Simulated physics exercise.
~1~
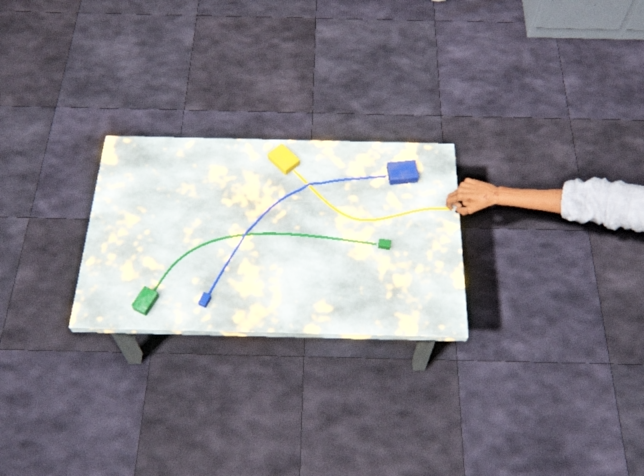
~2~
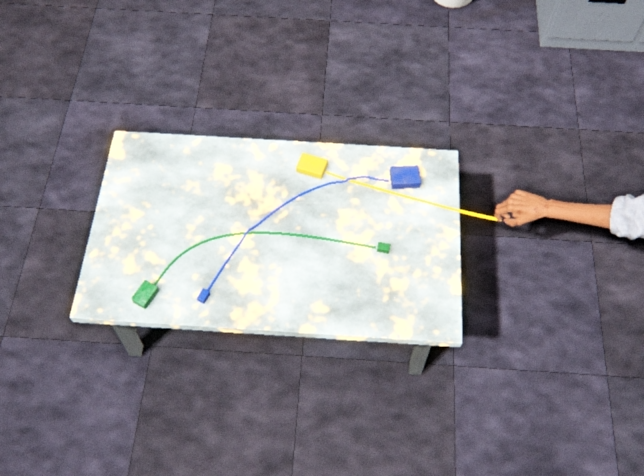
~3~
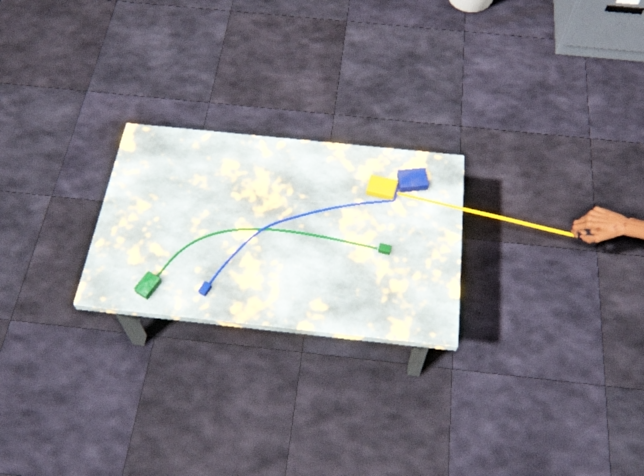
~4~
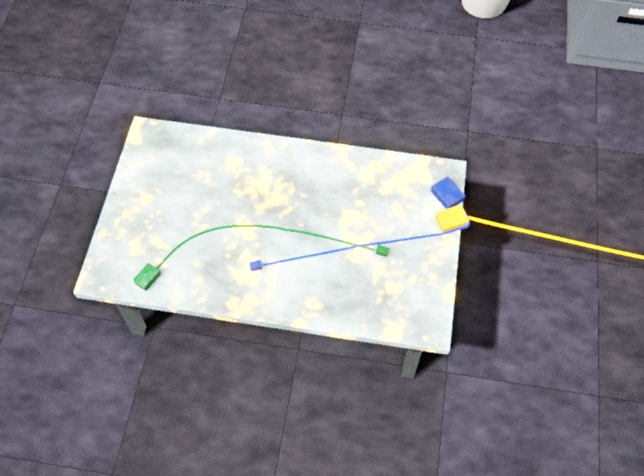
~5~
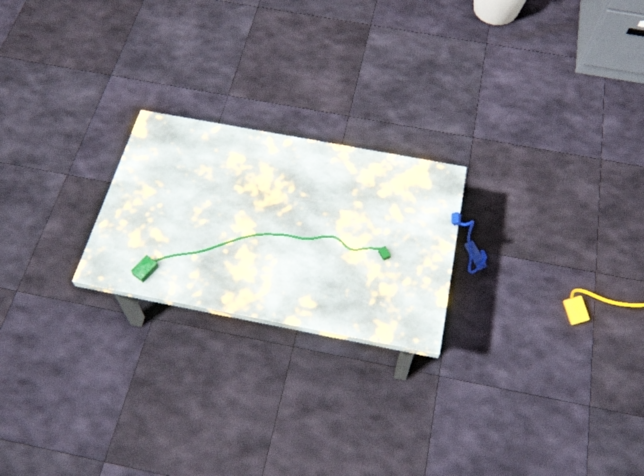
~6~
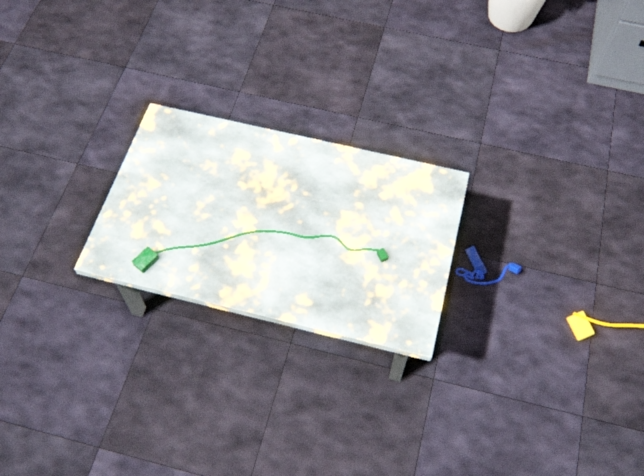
A hand pulls the yellow cable off the table's right edge, dragging the blue one off too.
